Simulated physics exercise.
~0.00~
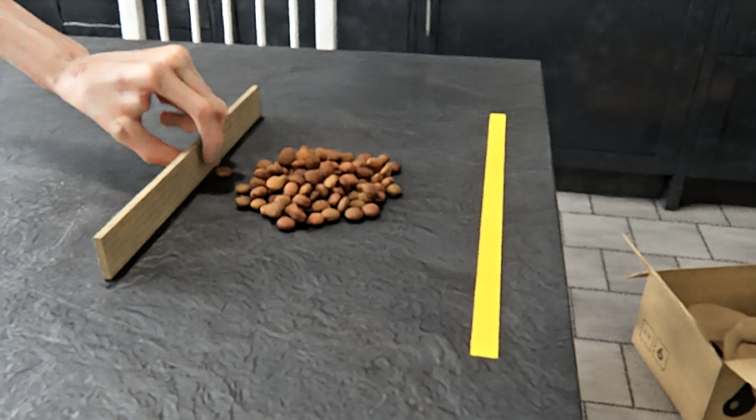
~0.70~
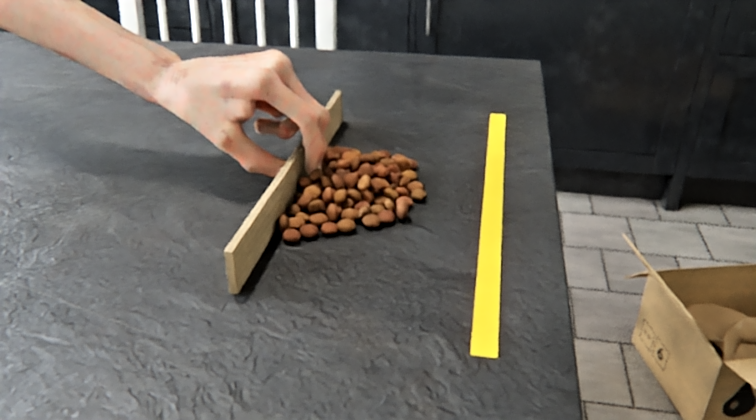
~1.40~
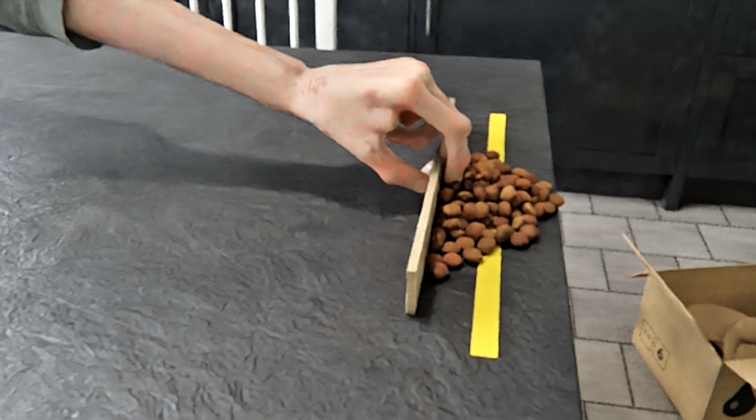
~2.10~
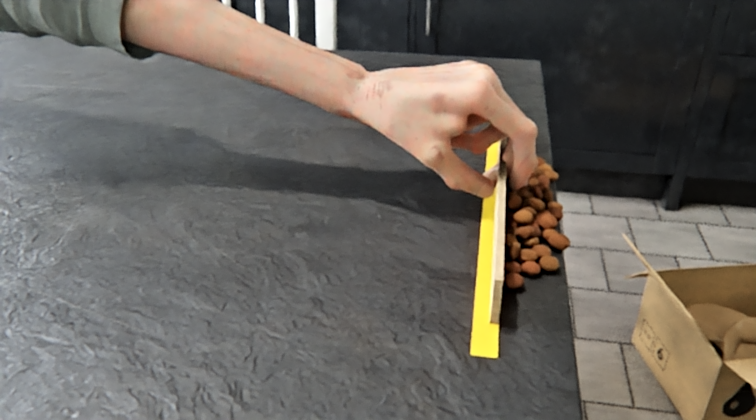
A hand sliding an upright strip rightward, pushing brown pellets across a dark table over yellow tape until they crowd the edge.
